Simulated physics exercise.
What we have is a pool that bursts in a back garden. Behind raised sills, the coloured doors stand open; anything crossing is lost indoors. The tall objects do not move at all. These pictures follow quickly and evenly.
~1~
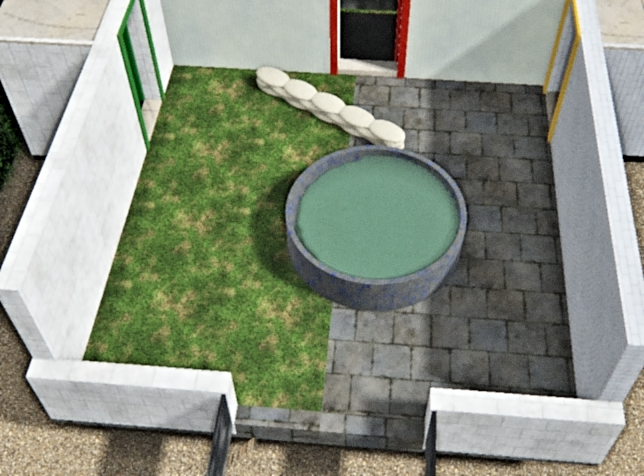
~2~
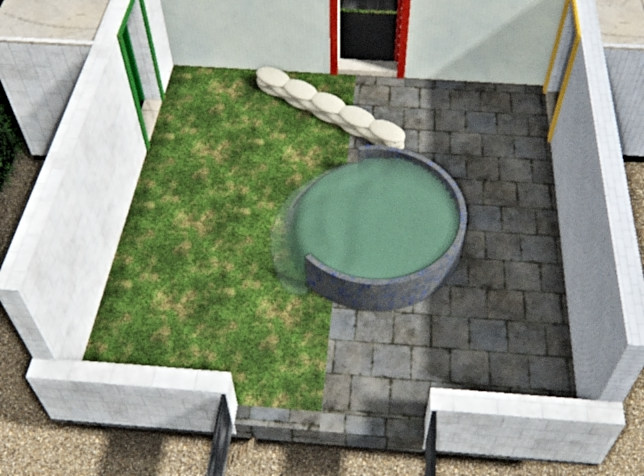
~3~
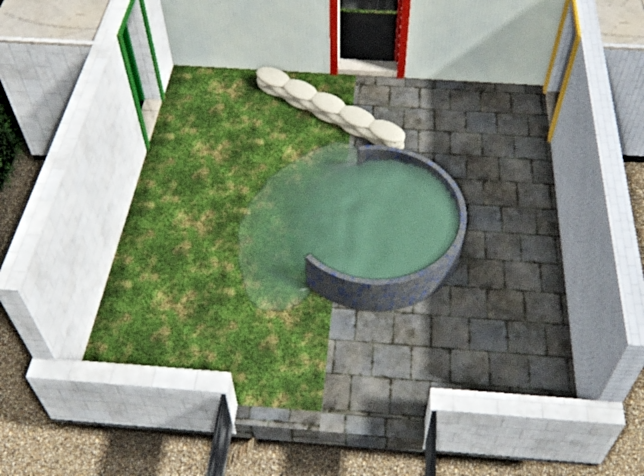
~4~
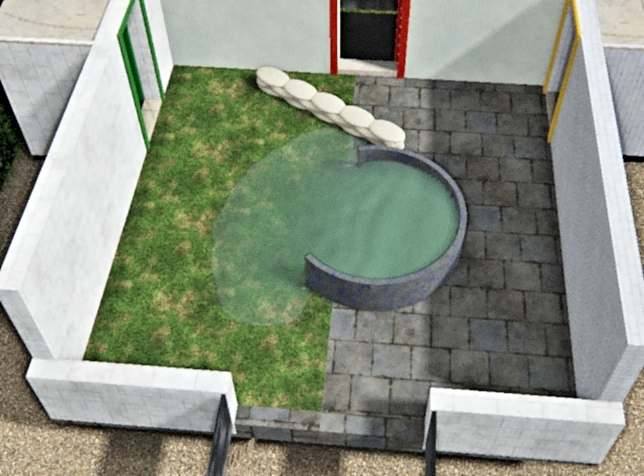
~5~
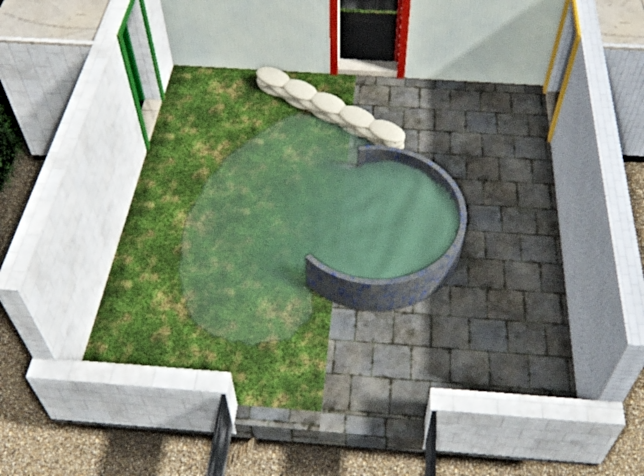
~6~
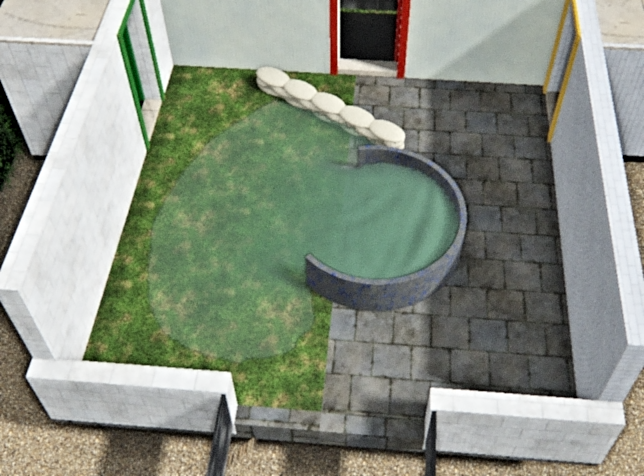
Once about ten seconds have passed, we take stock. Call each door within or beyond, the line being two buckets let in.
Green door - beyond; red door - within; yellow door - within.
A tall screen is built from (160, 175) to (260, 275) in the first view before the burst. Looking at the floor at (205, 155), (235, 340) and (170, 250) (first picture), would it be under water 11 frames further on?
Soaked, soaked, untouched.
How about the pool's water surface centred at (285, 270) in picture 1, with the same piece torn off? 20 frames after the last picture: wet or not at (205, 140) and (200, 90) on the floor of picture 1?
In the order asked: Waterlogged, then waterlogged.
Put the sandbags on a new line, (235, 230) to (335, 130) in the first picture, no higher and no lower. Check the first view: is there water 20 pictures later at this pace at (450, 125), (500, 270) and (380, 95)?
Listed in sequence, the spots are swamped, spared, swamped.
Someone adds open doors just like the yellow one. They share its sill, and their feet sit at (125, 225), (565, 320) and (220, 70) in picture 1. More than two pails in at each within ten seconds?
Exceeds it; stays within it; exceeds it.
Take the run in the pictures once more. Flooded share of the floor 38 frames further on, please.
It comes to 65 per cent.
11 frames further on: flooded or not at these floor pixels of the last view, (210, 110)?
Lab note - point status: Swamped.
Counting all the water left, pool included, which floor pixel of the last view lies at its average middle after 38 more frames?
It is around (258, 212).
A moment on, water covers 40 % of the floor; the green door not reached, the red door not reached, the yellow door not reached.
Next, water covers 45 % of the floor; the green door under two buckets in, the red door not reached, the yellow door not reached.
Then, water covers 50 % of the floor; the green door over two buckets in, the red door not reached, the yellow door not reached.
Later, water covers 65 % of the floor; the green door far over two buckets in, the red door wet at the sill, nothing in, the yellow door not reached.
In the end, water covers 85 % of the floor; the green door far over two buckets in, the red door wet at the sill, nothing in, the yellow door wet at the sill, nothing in.
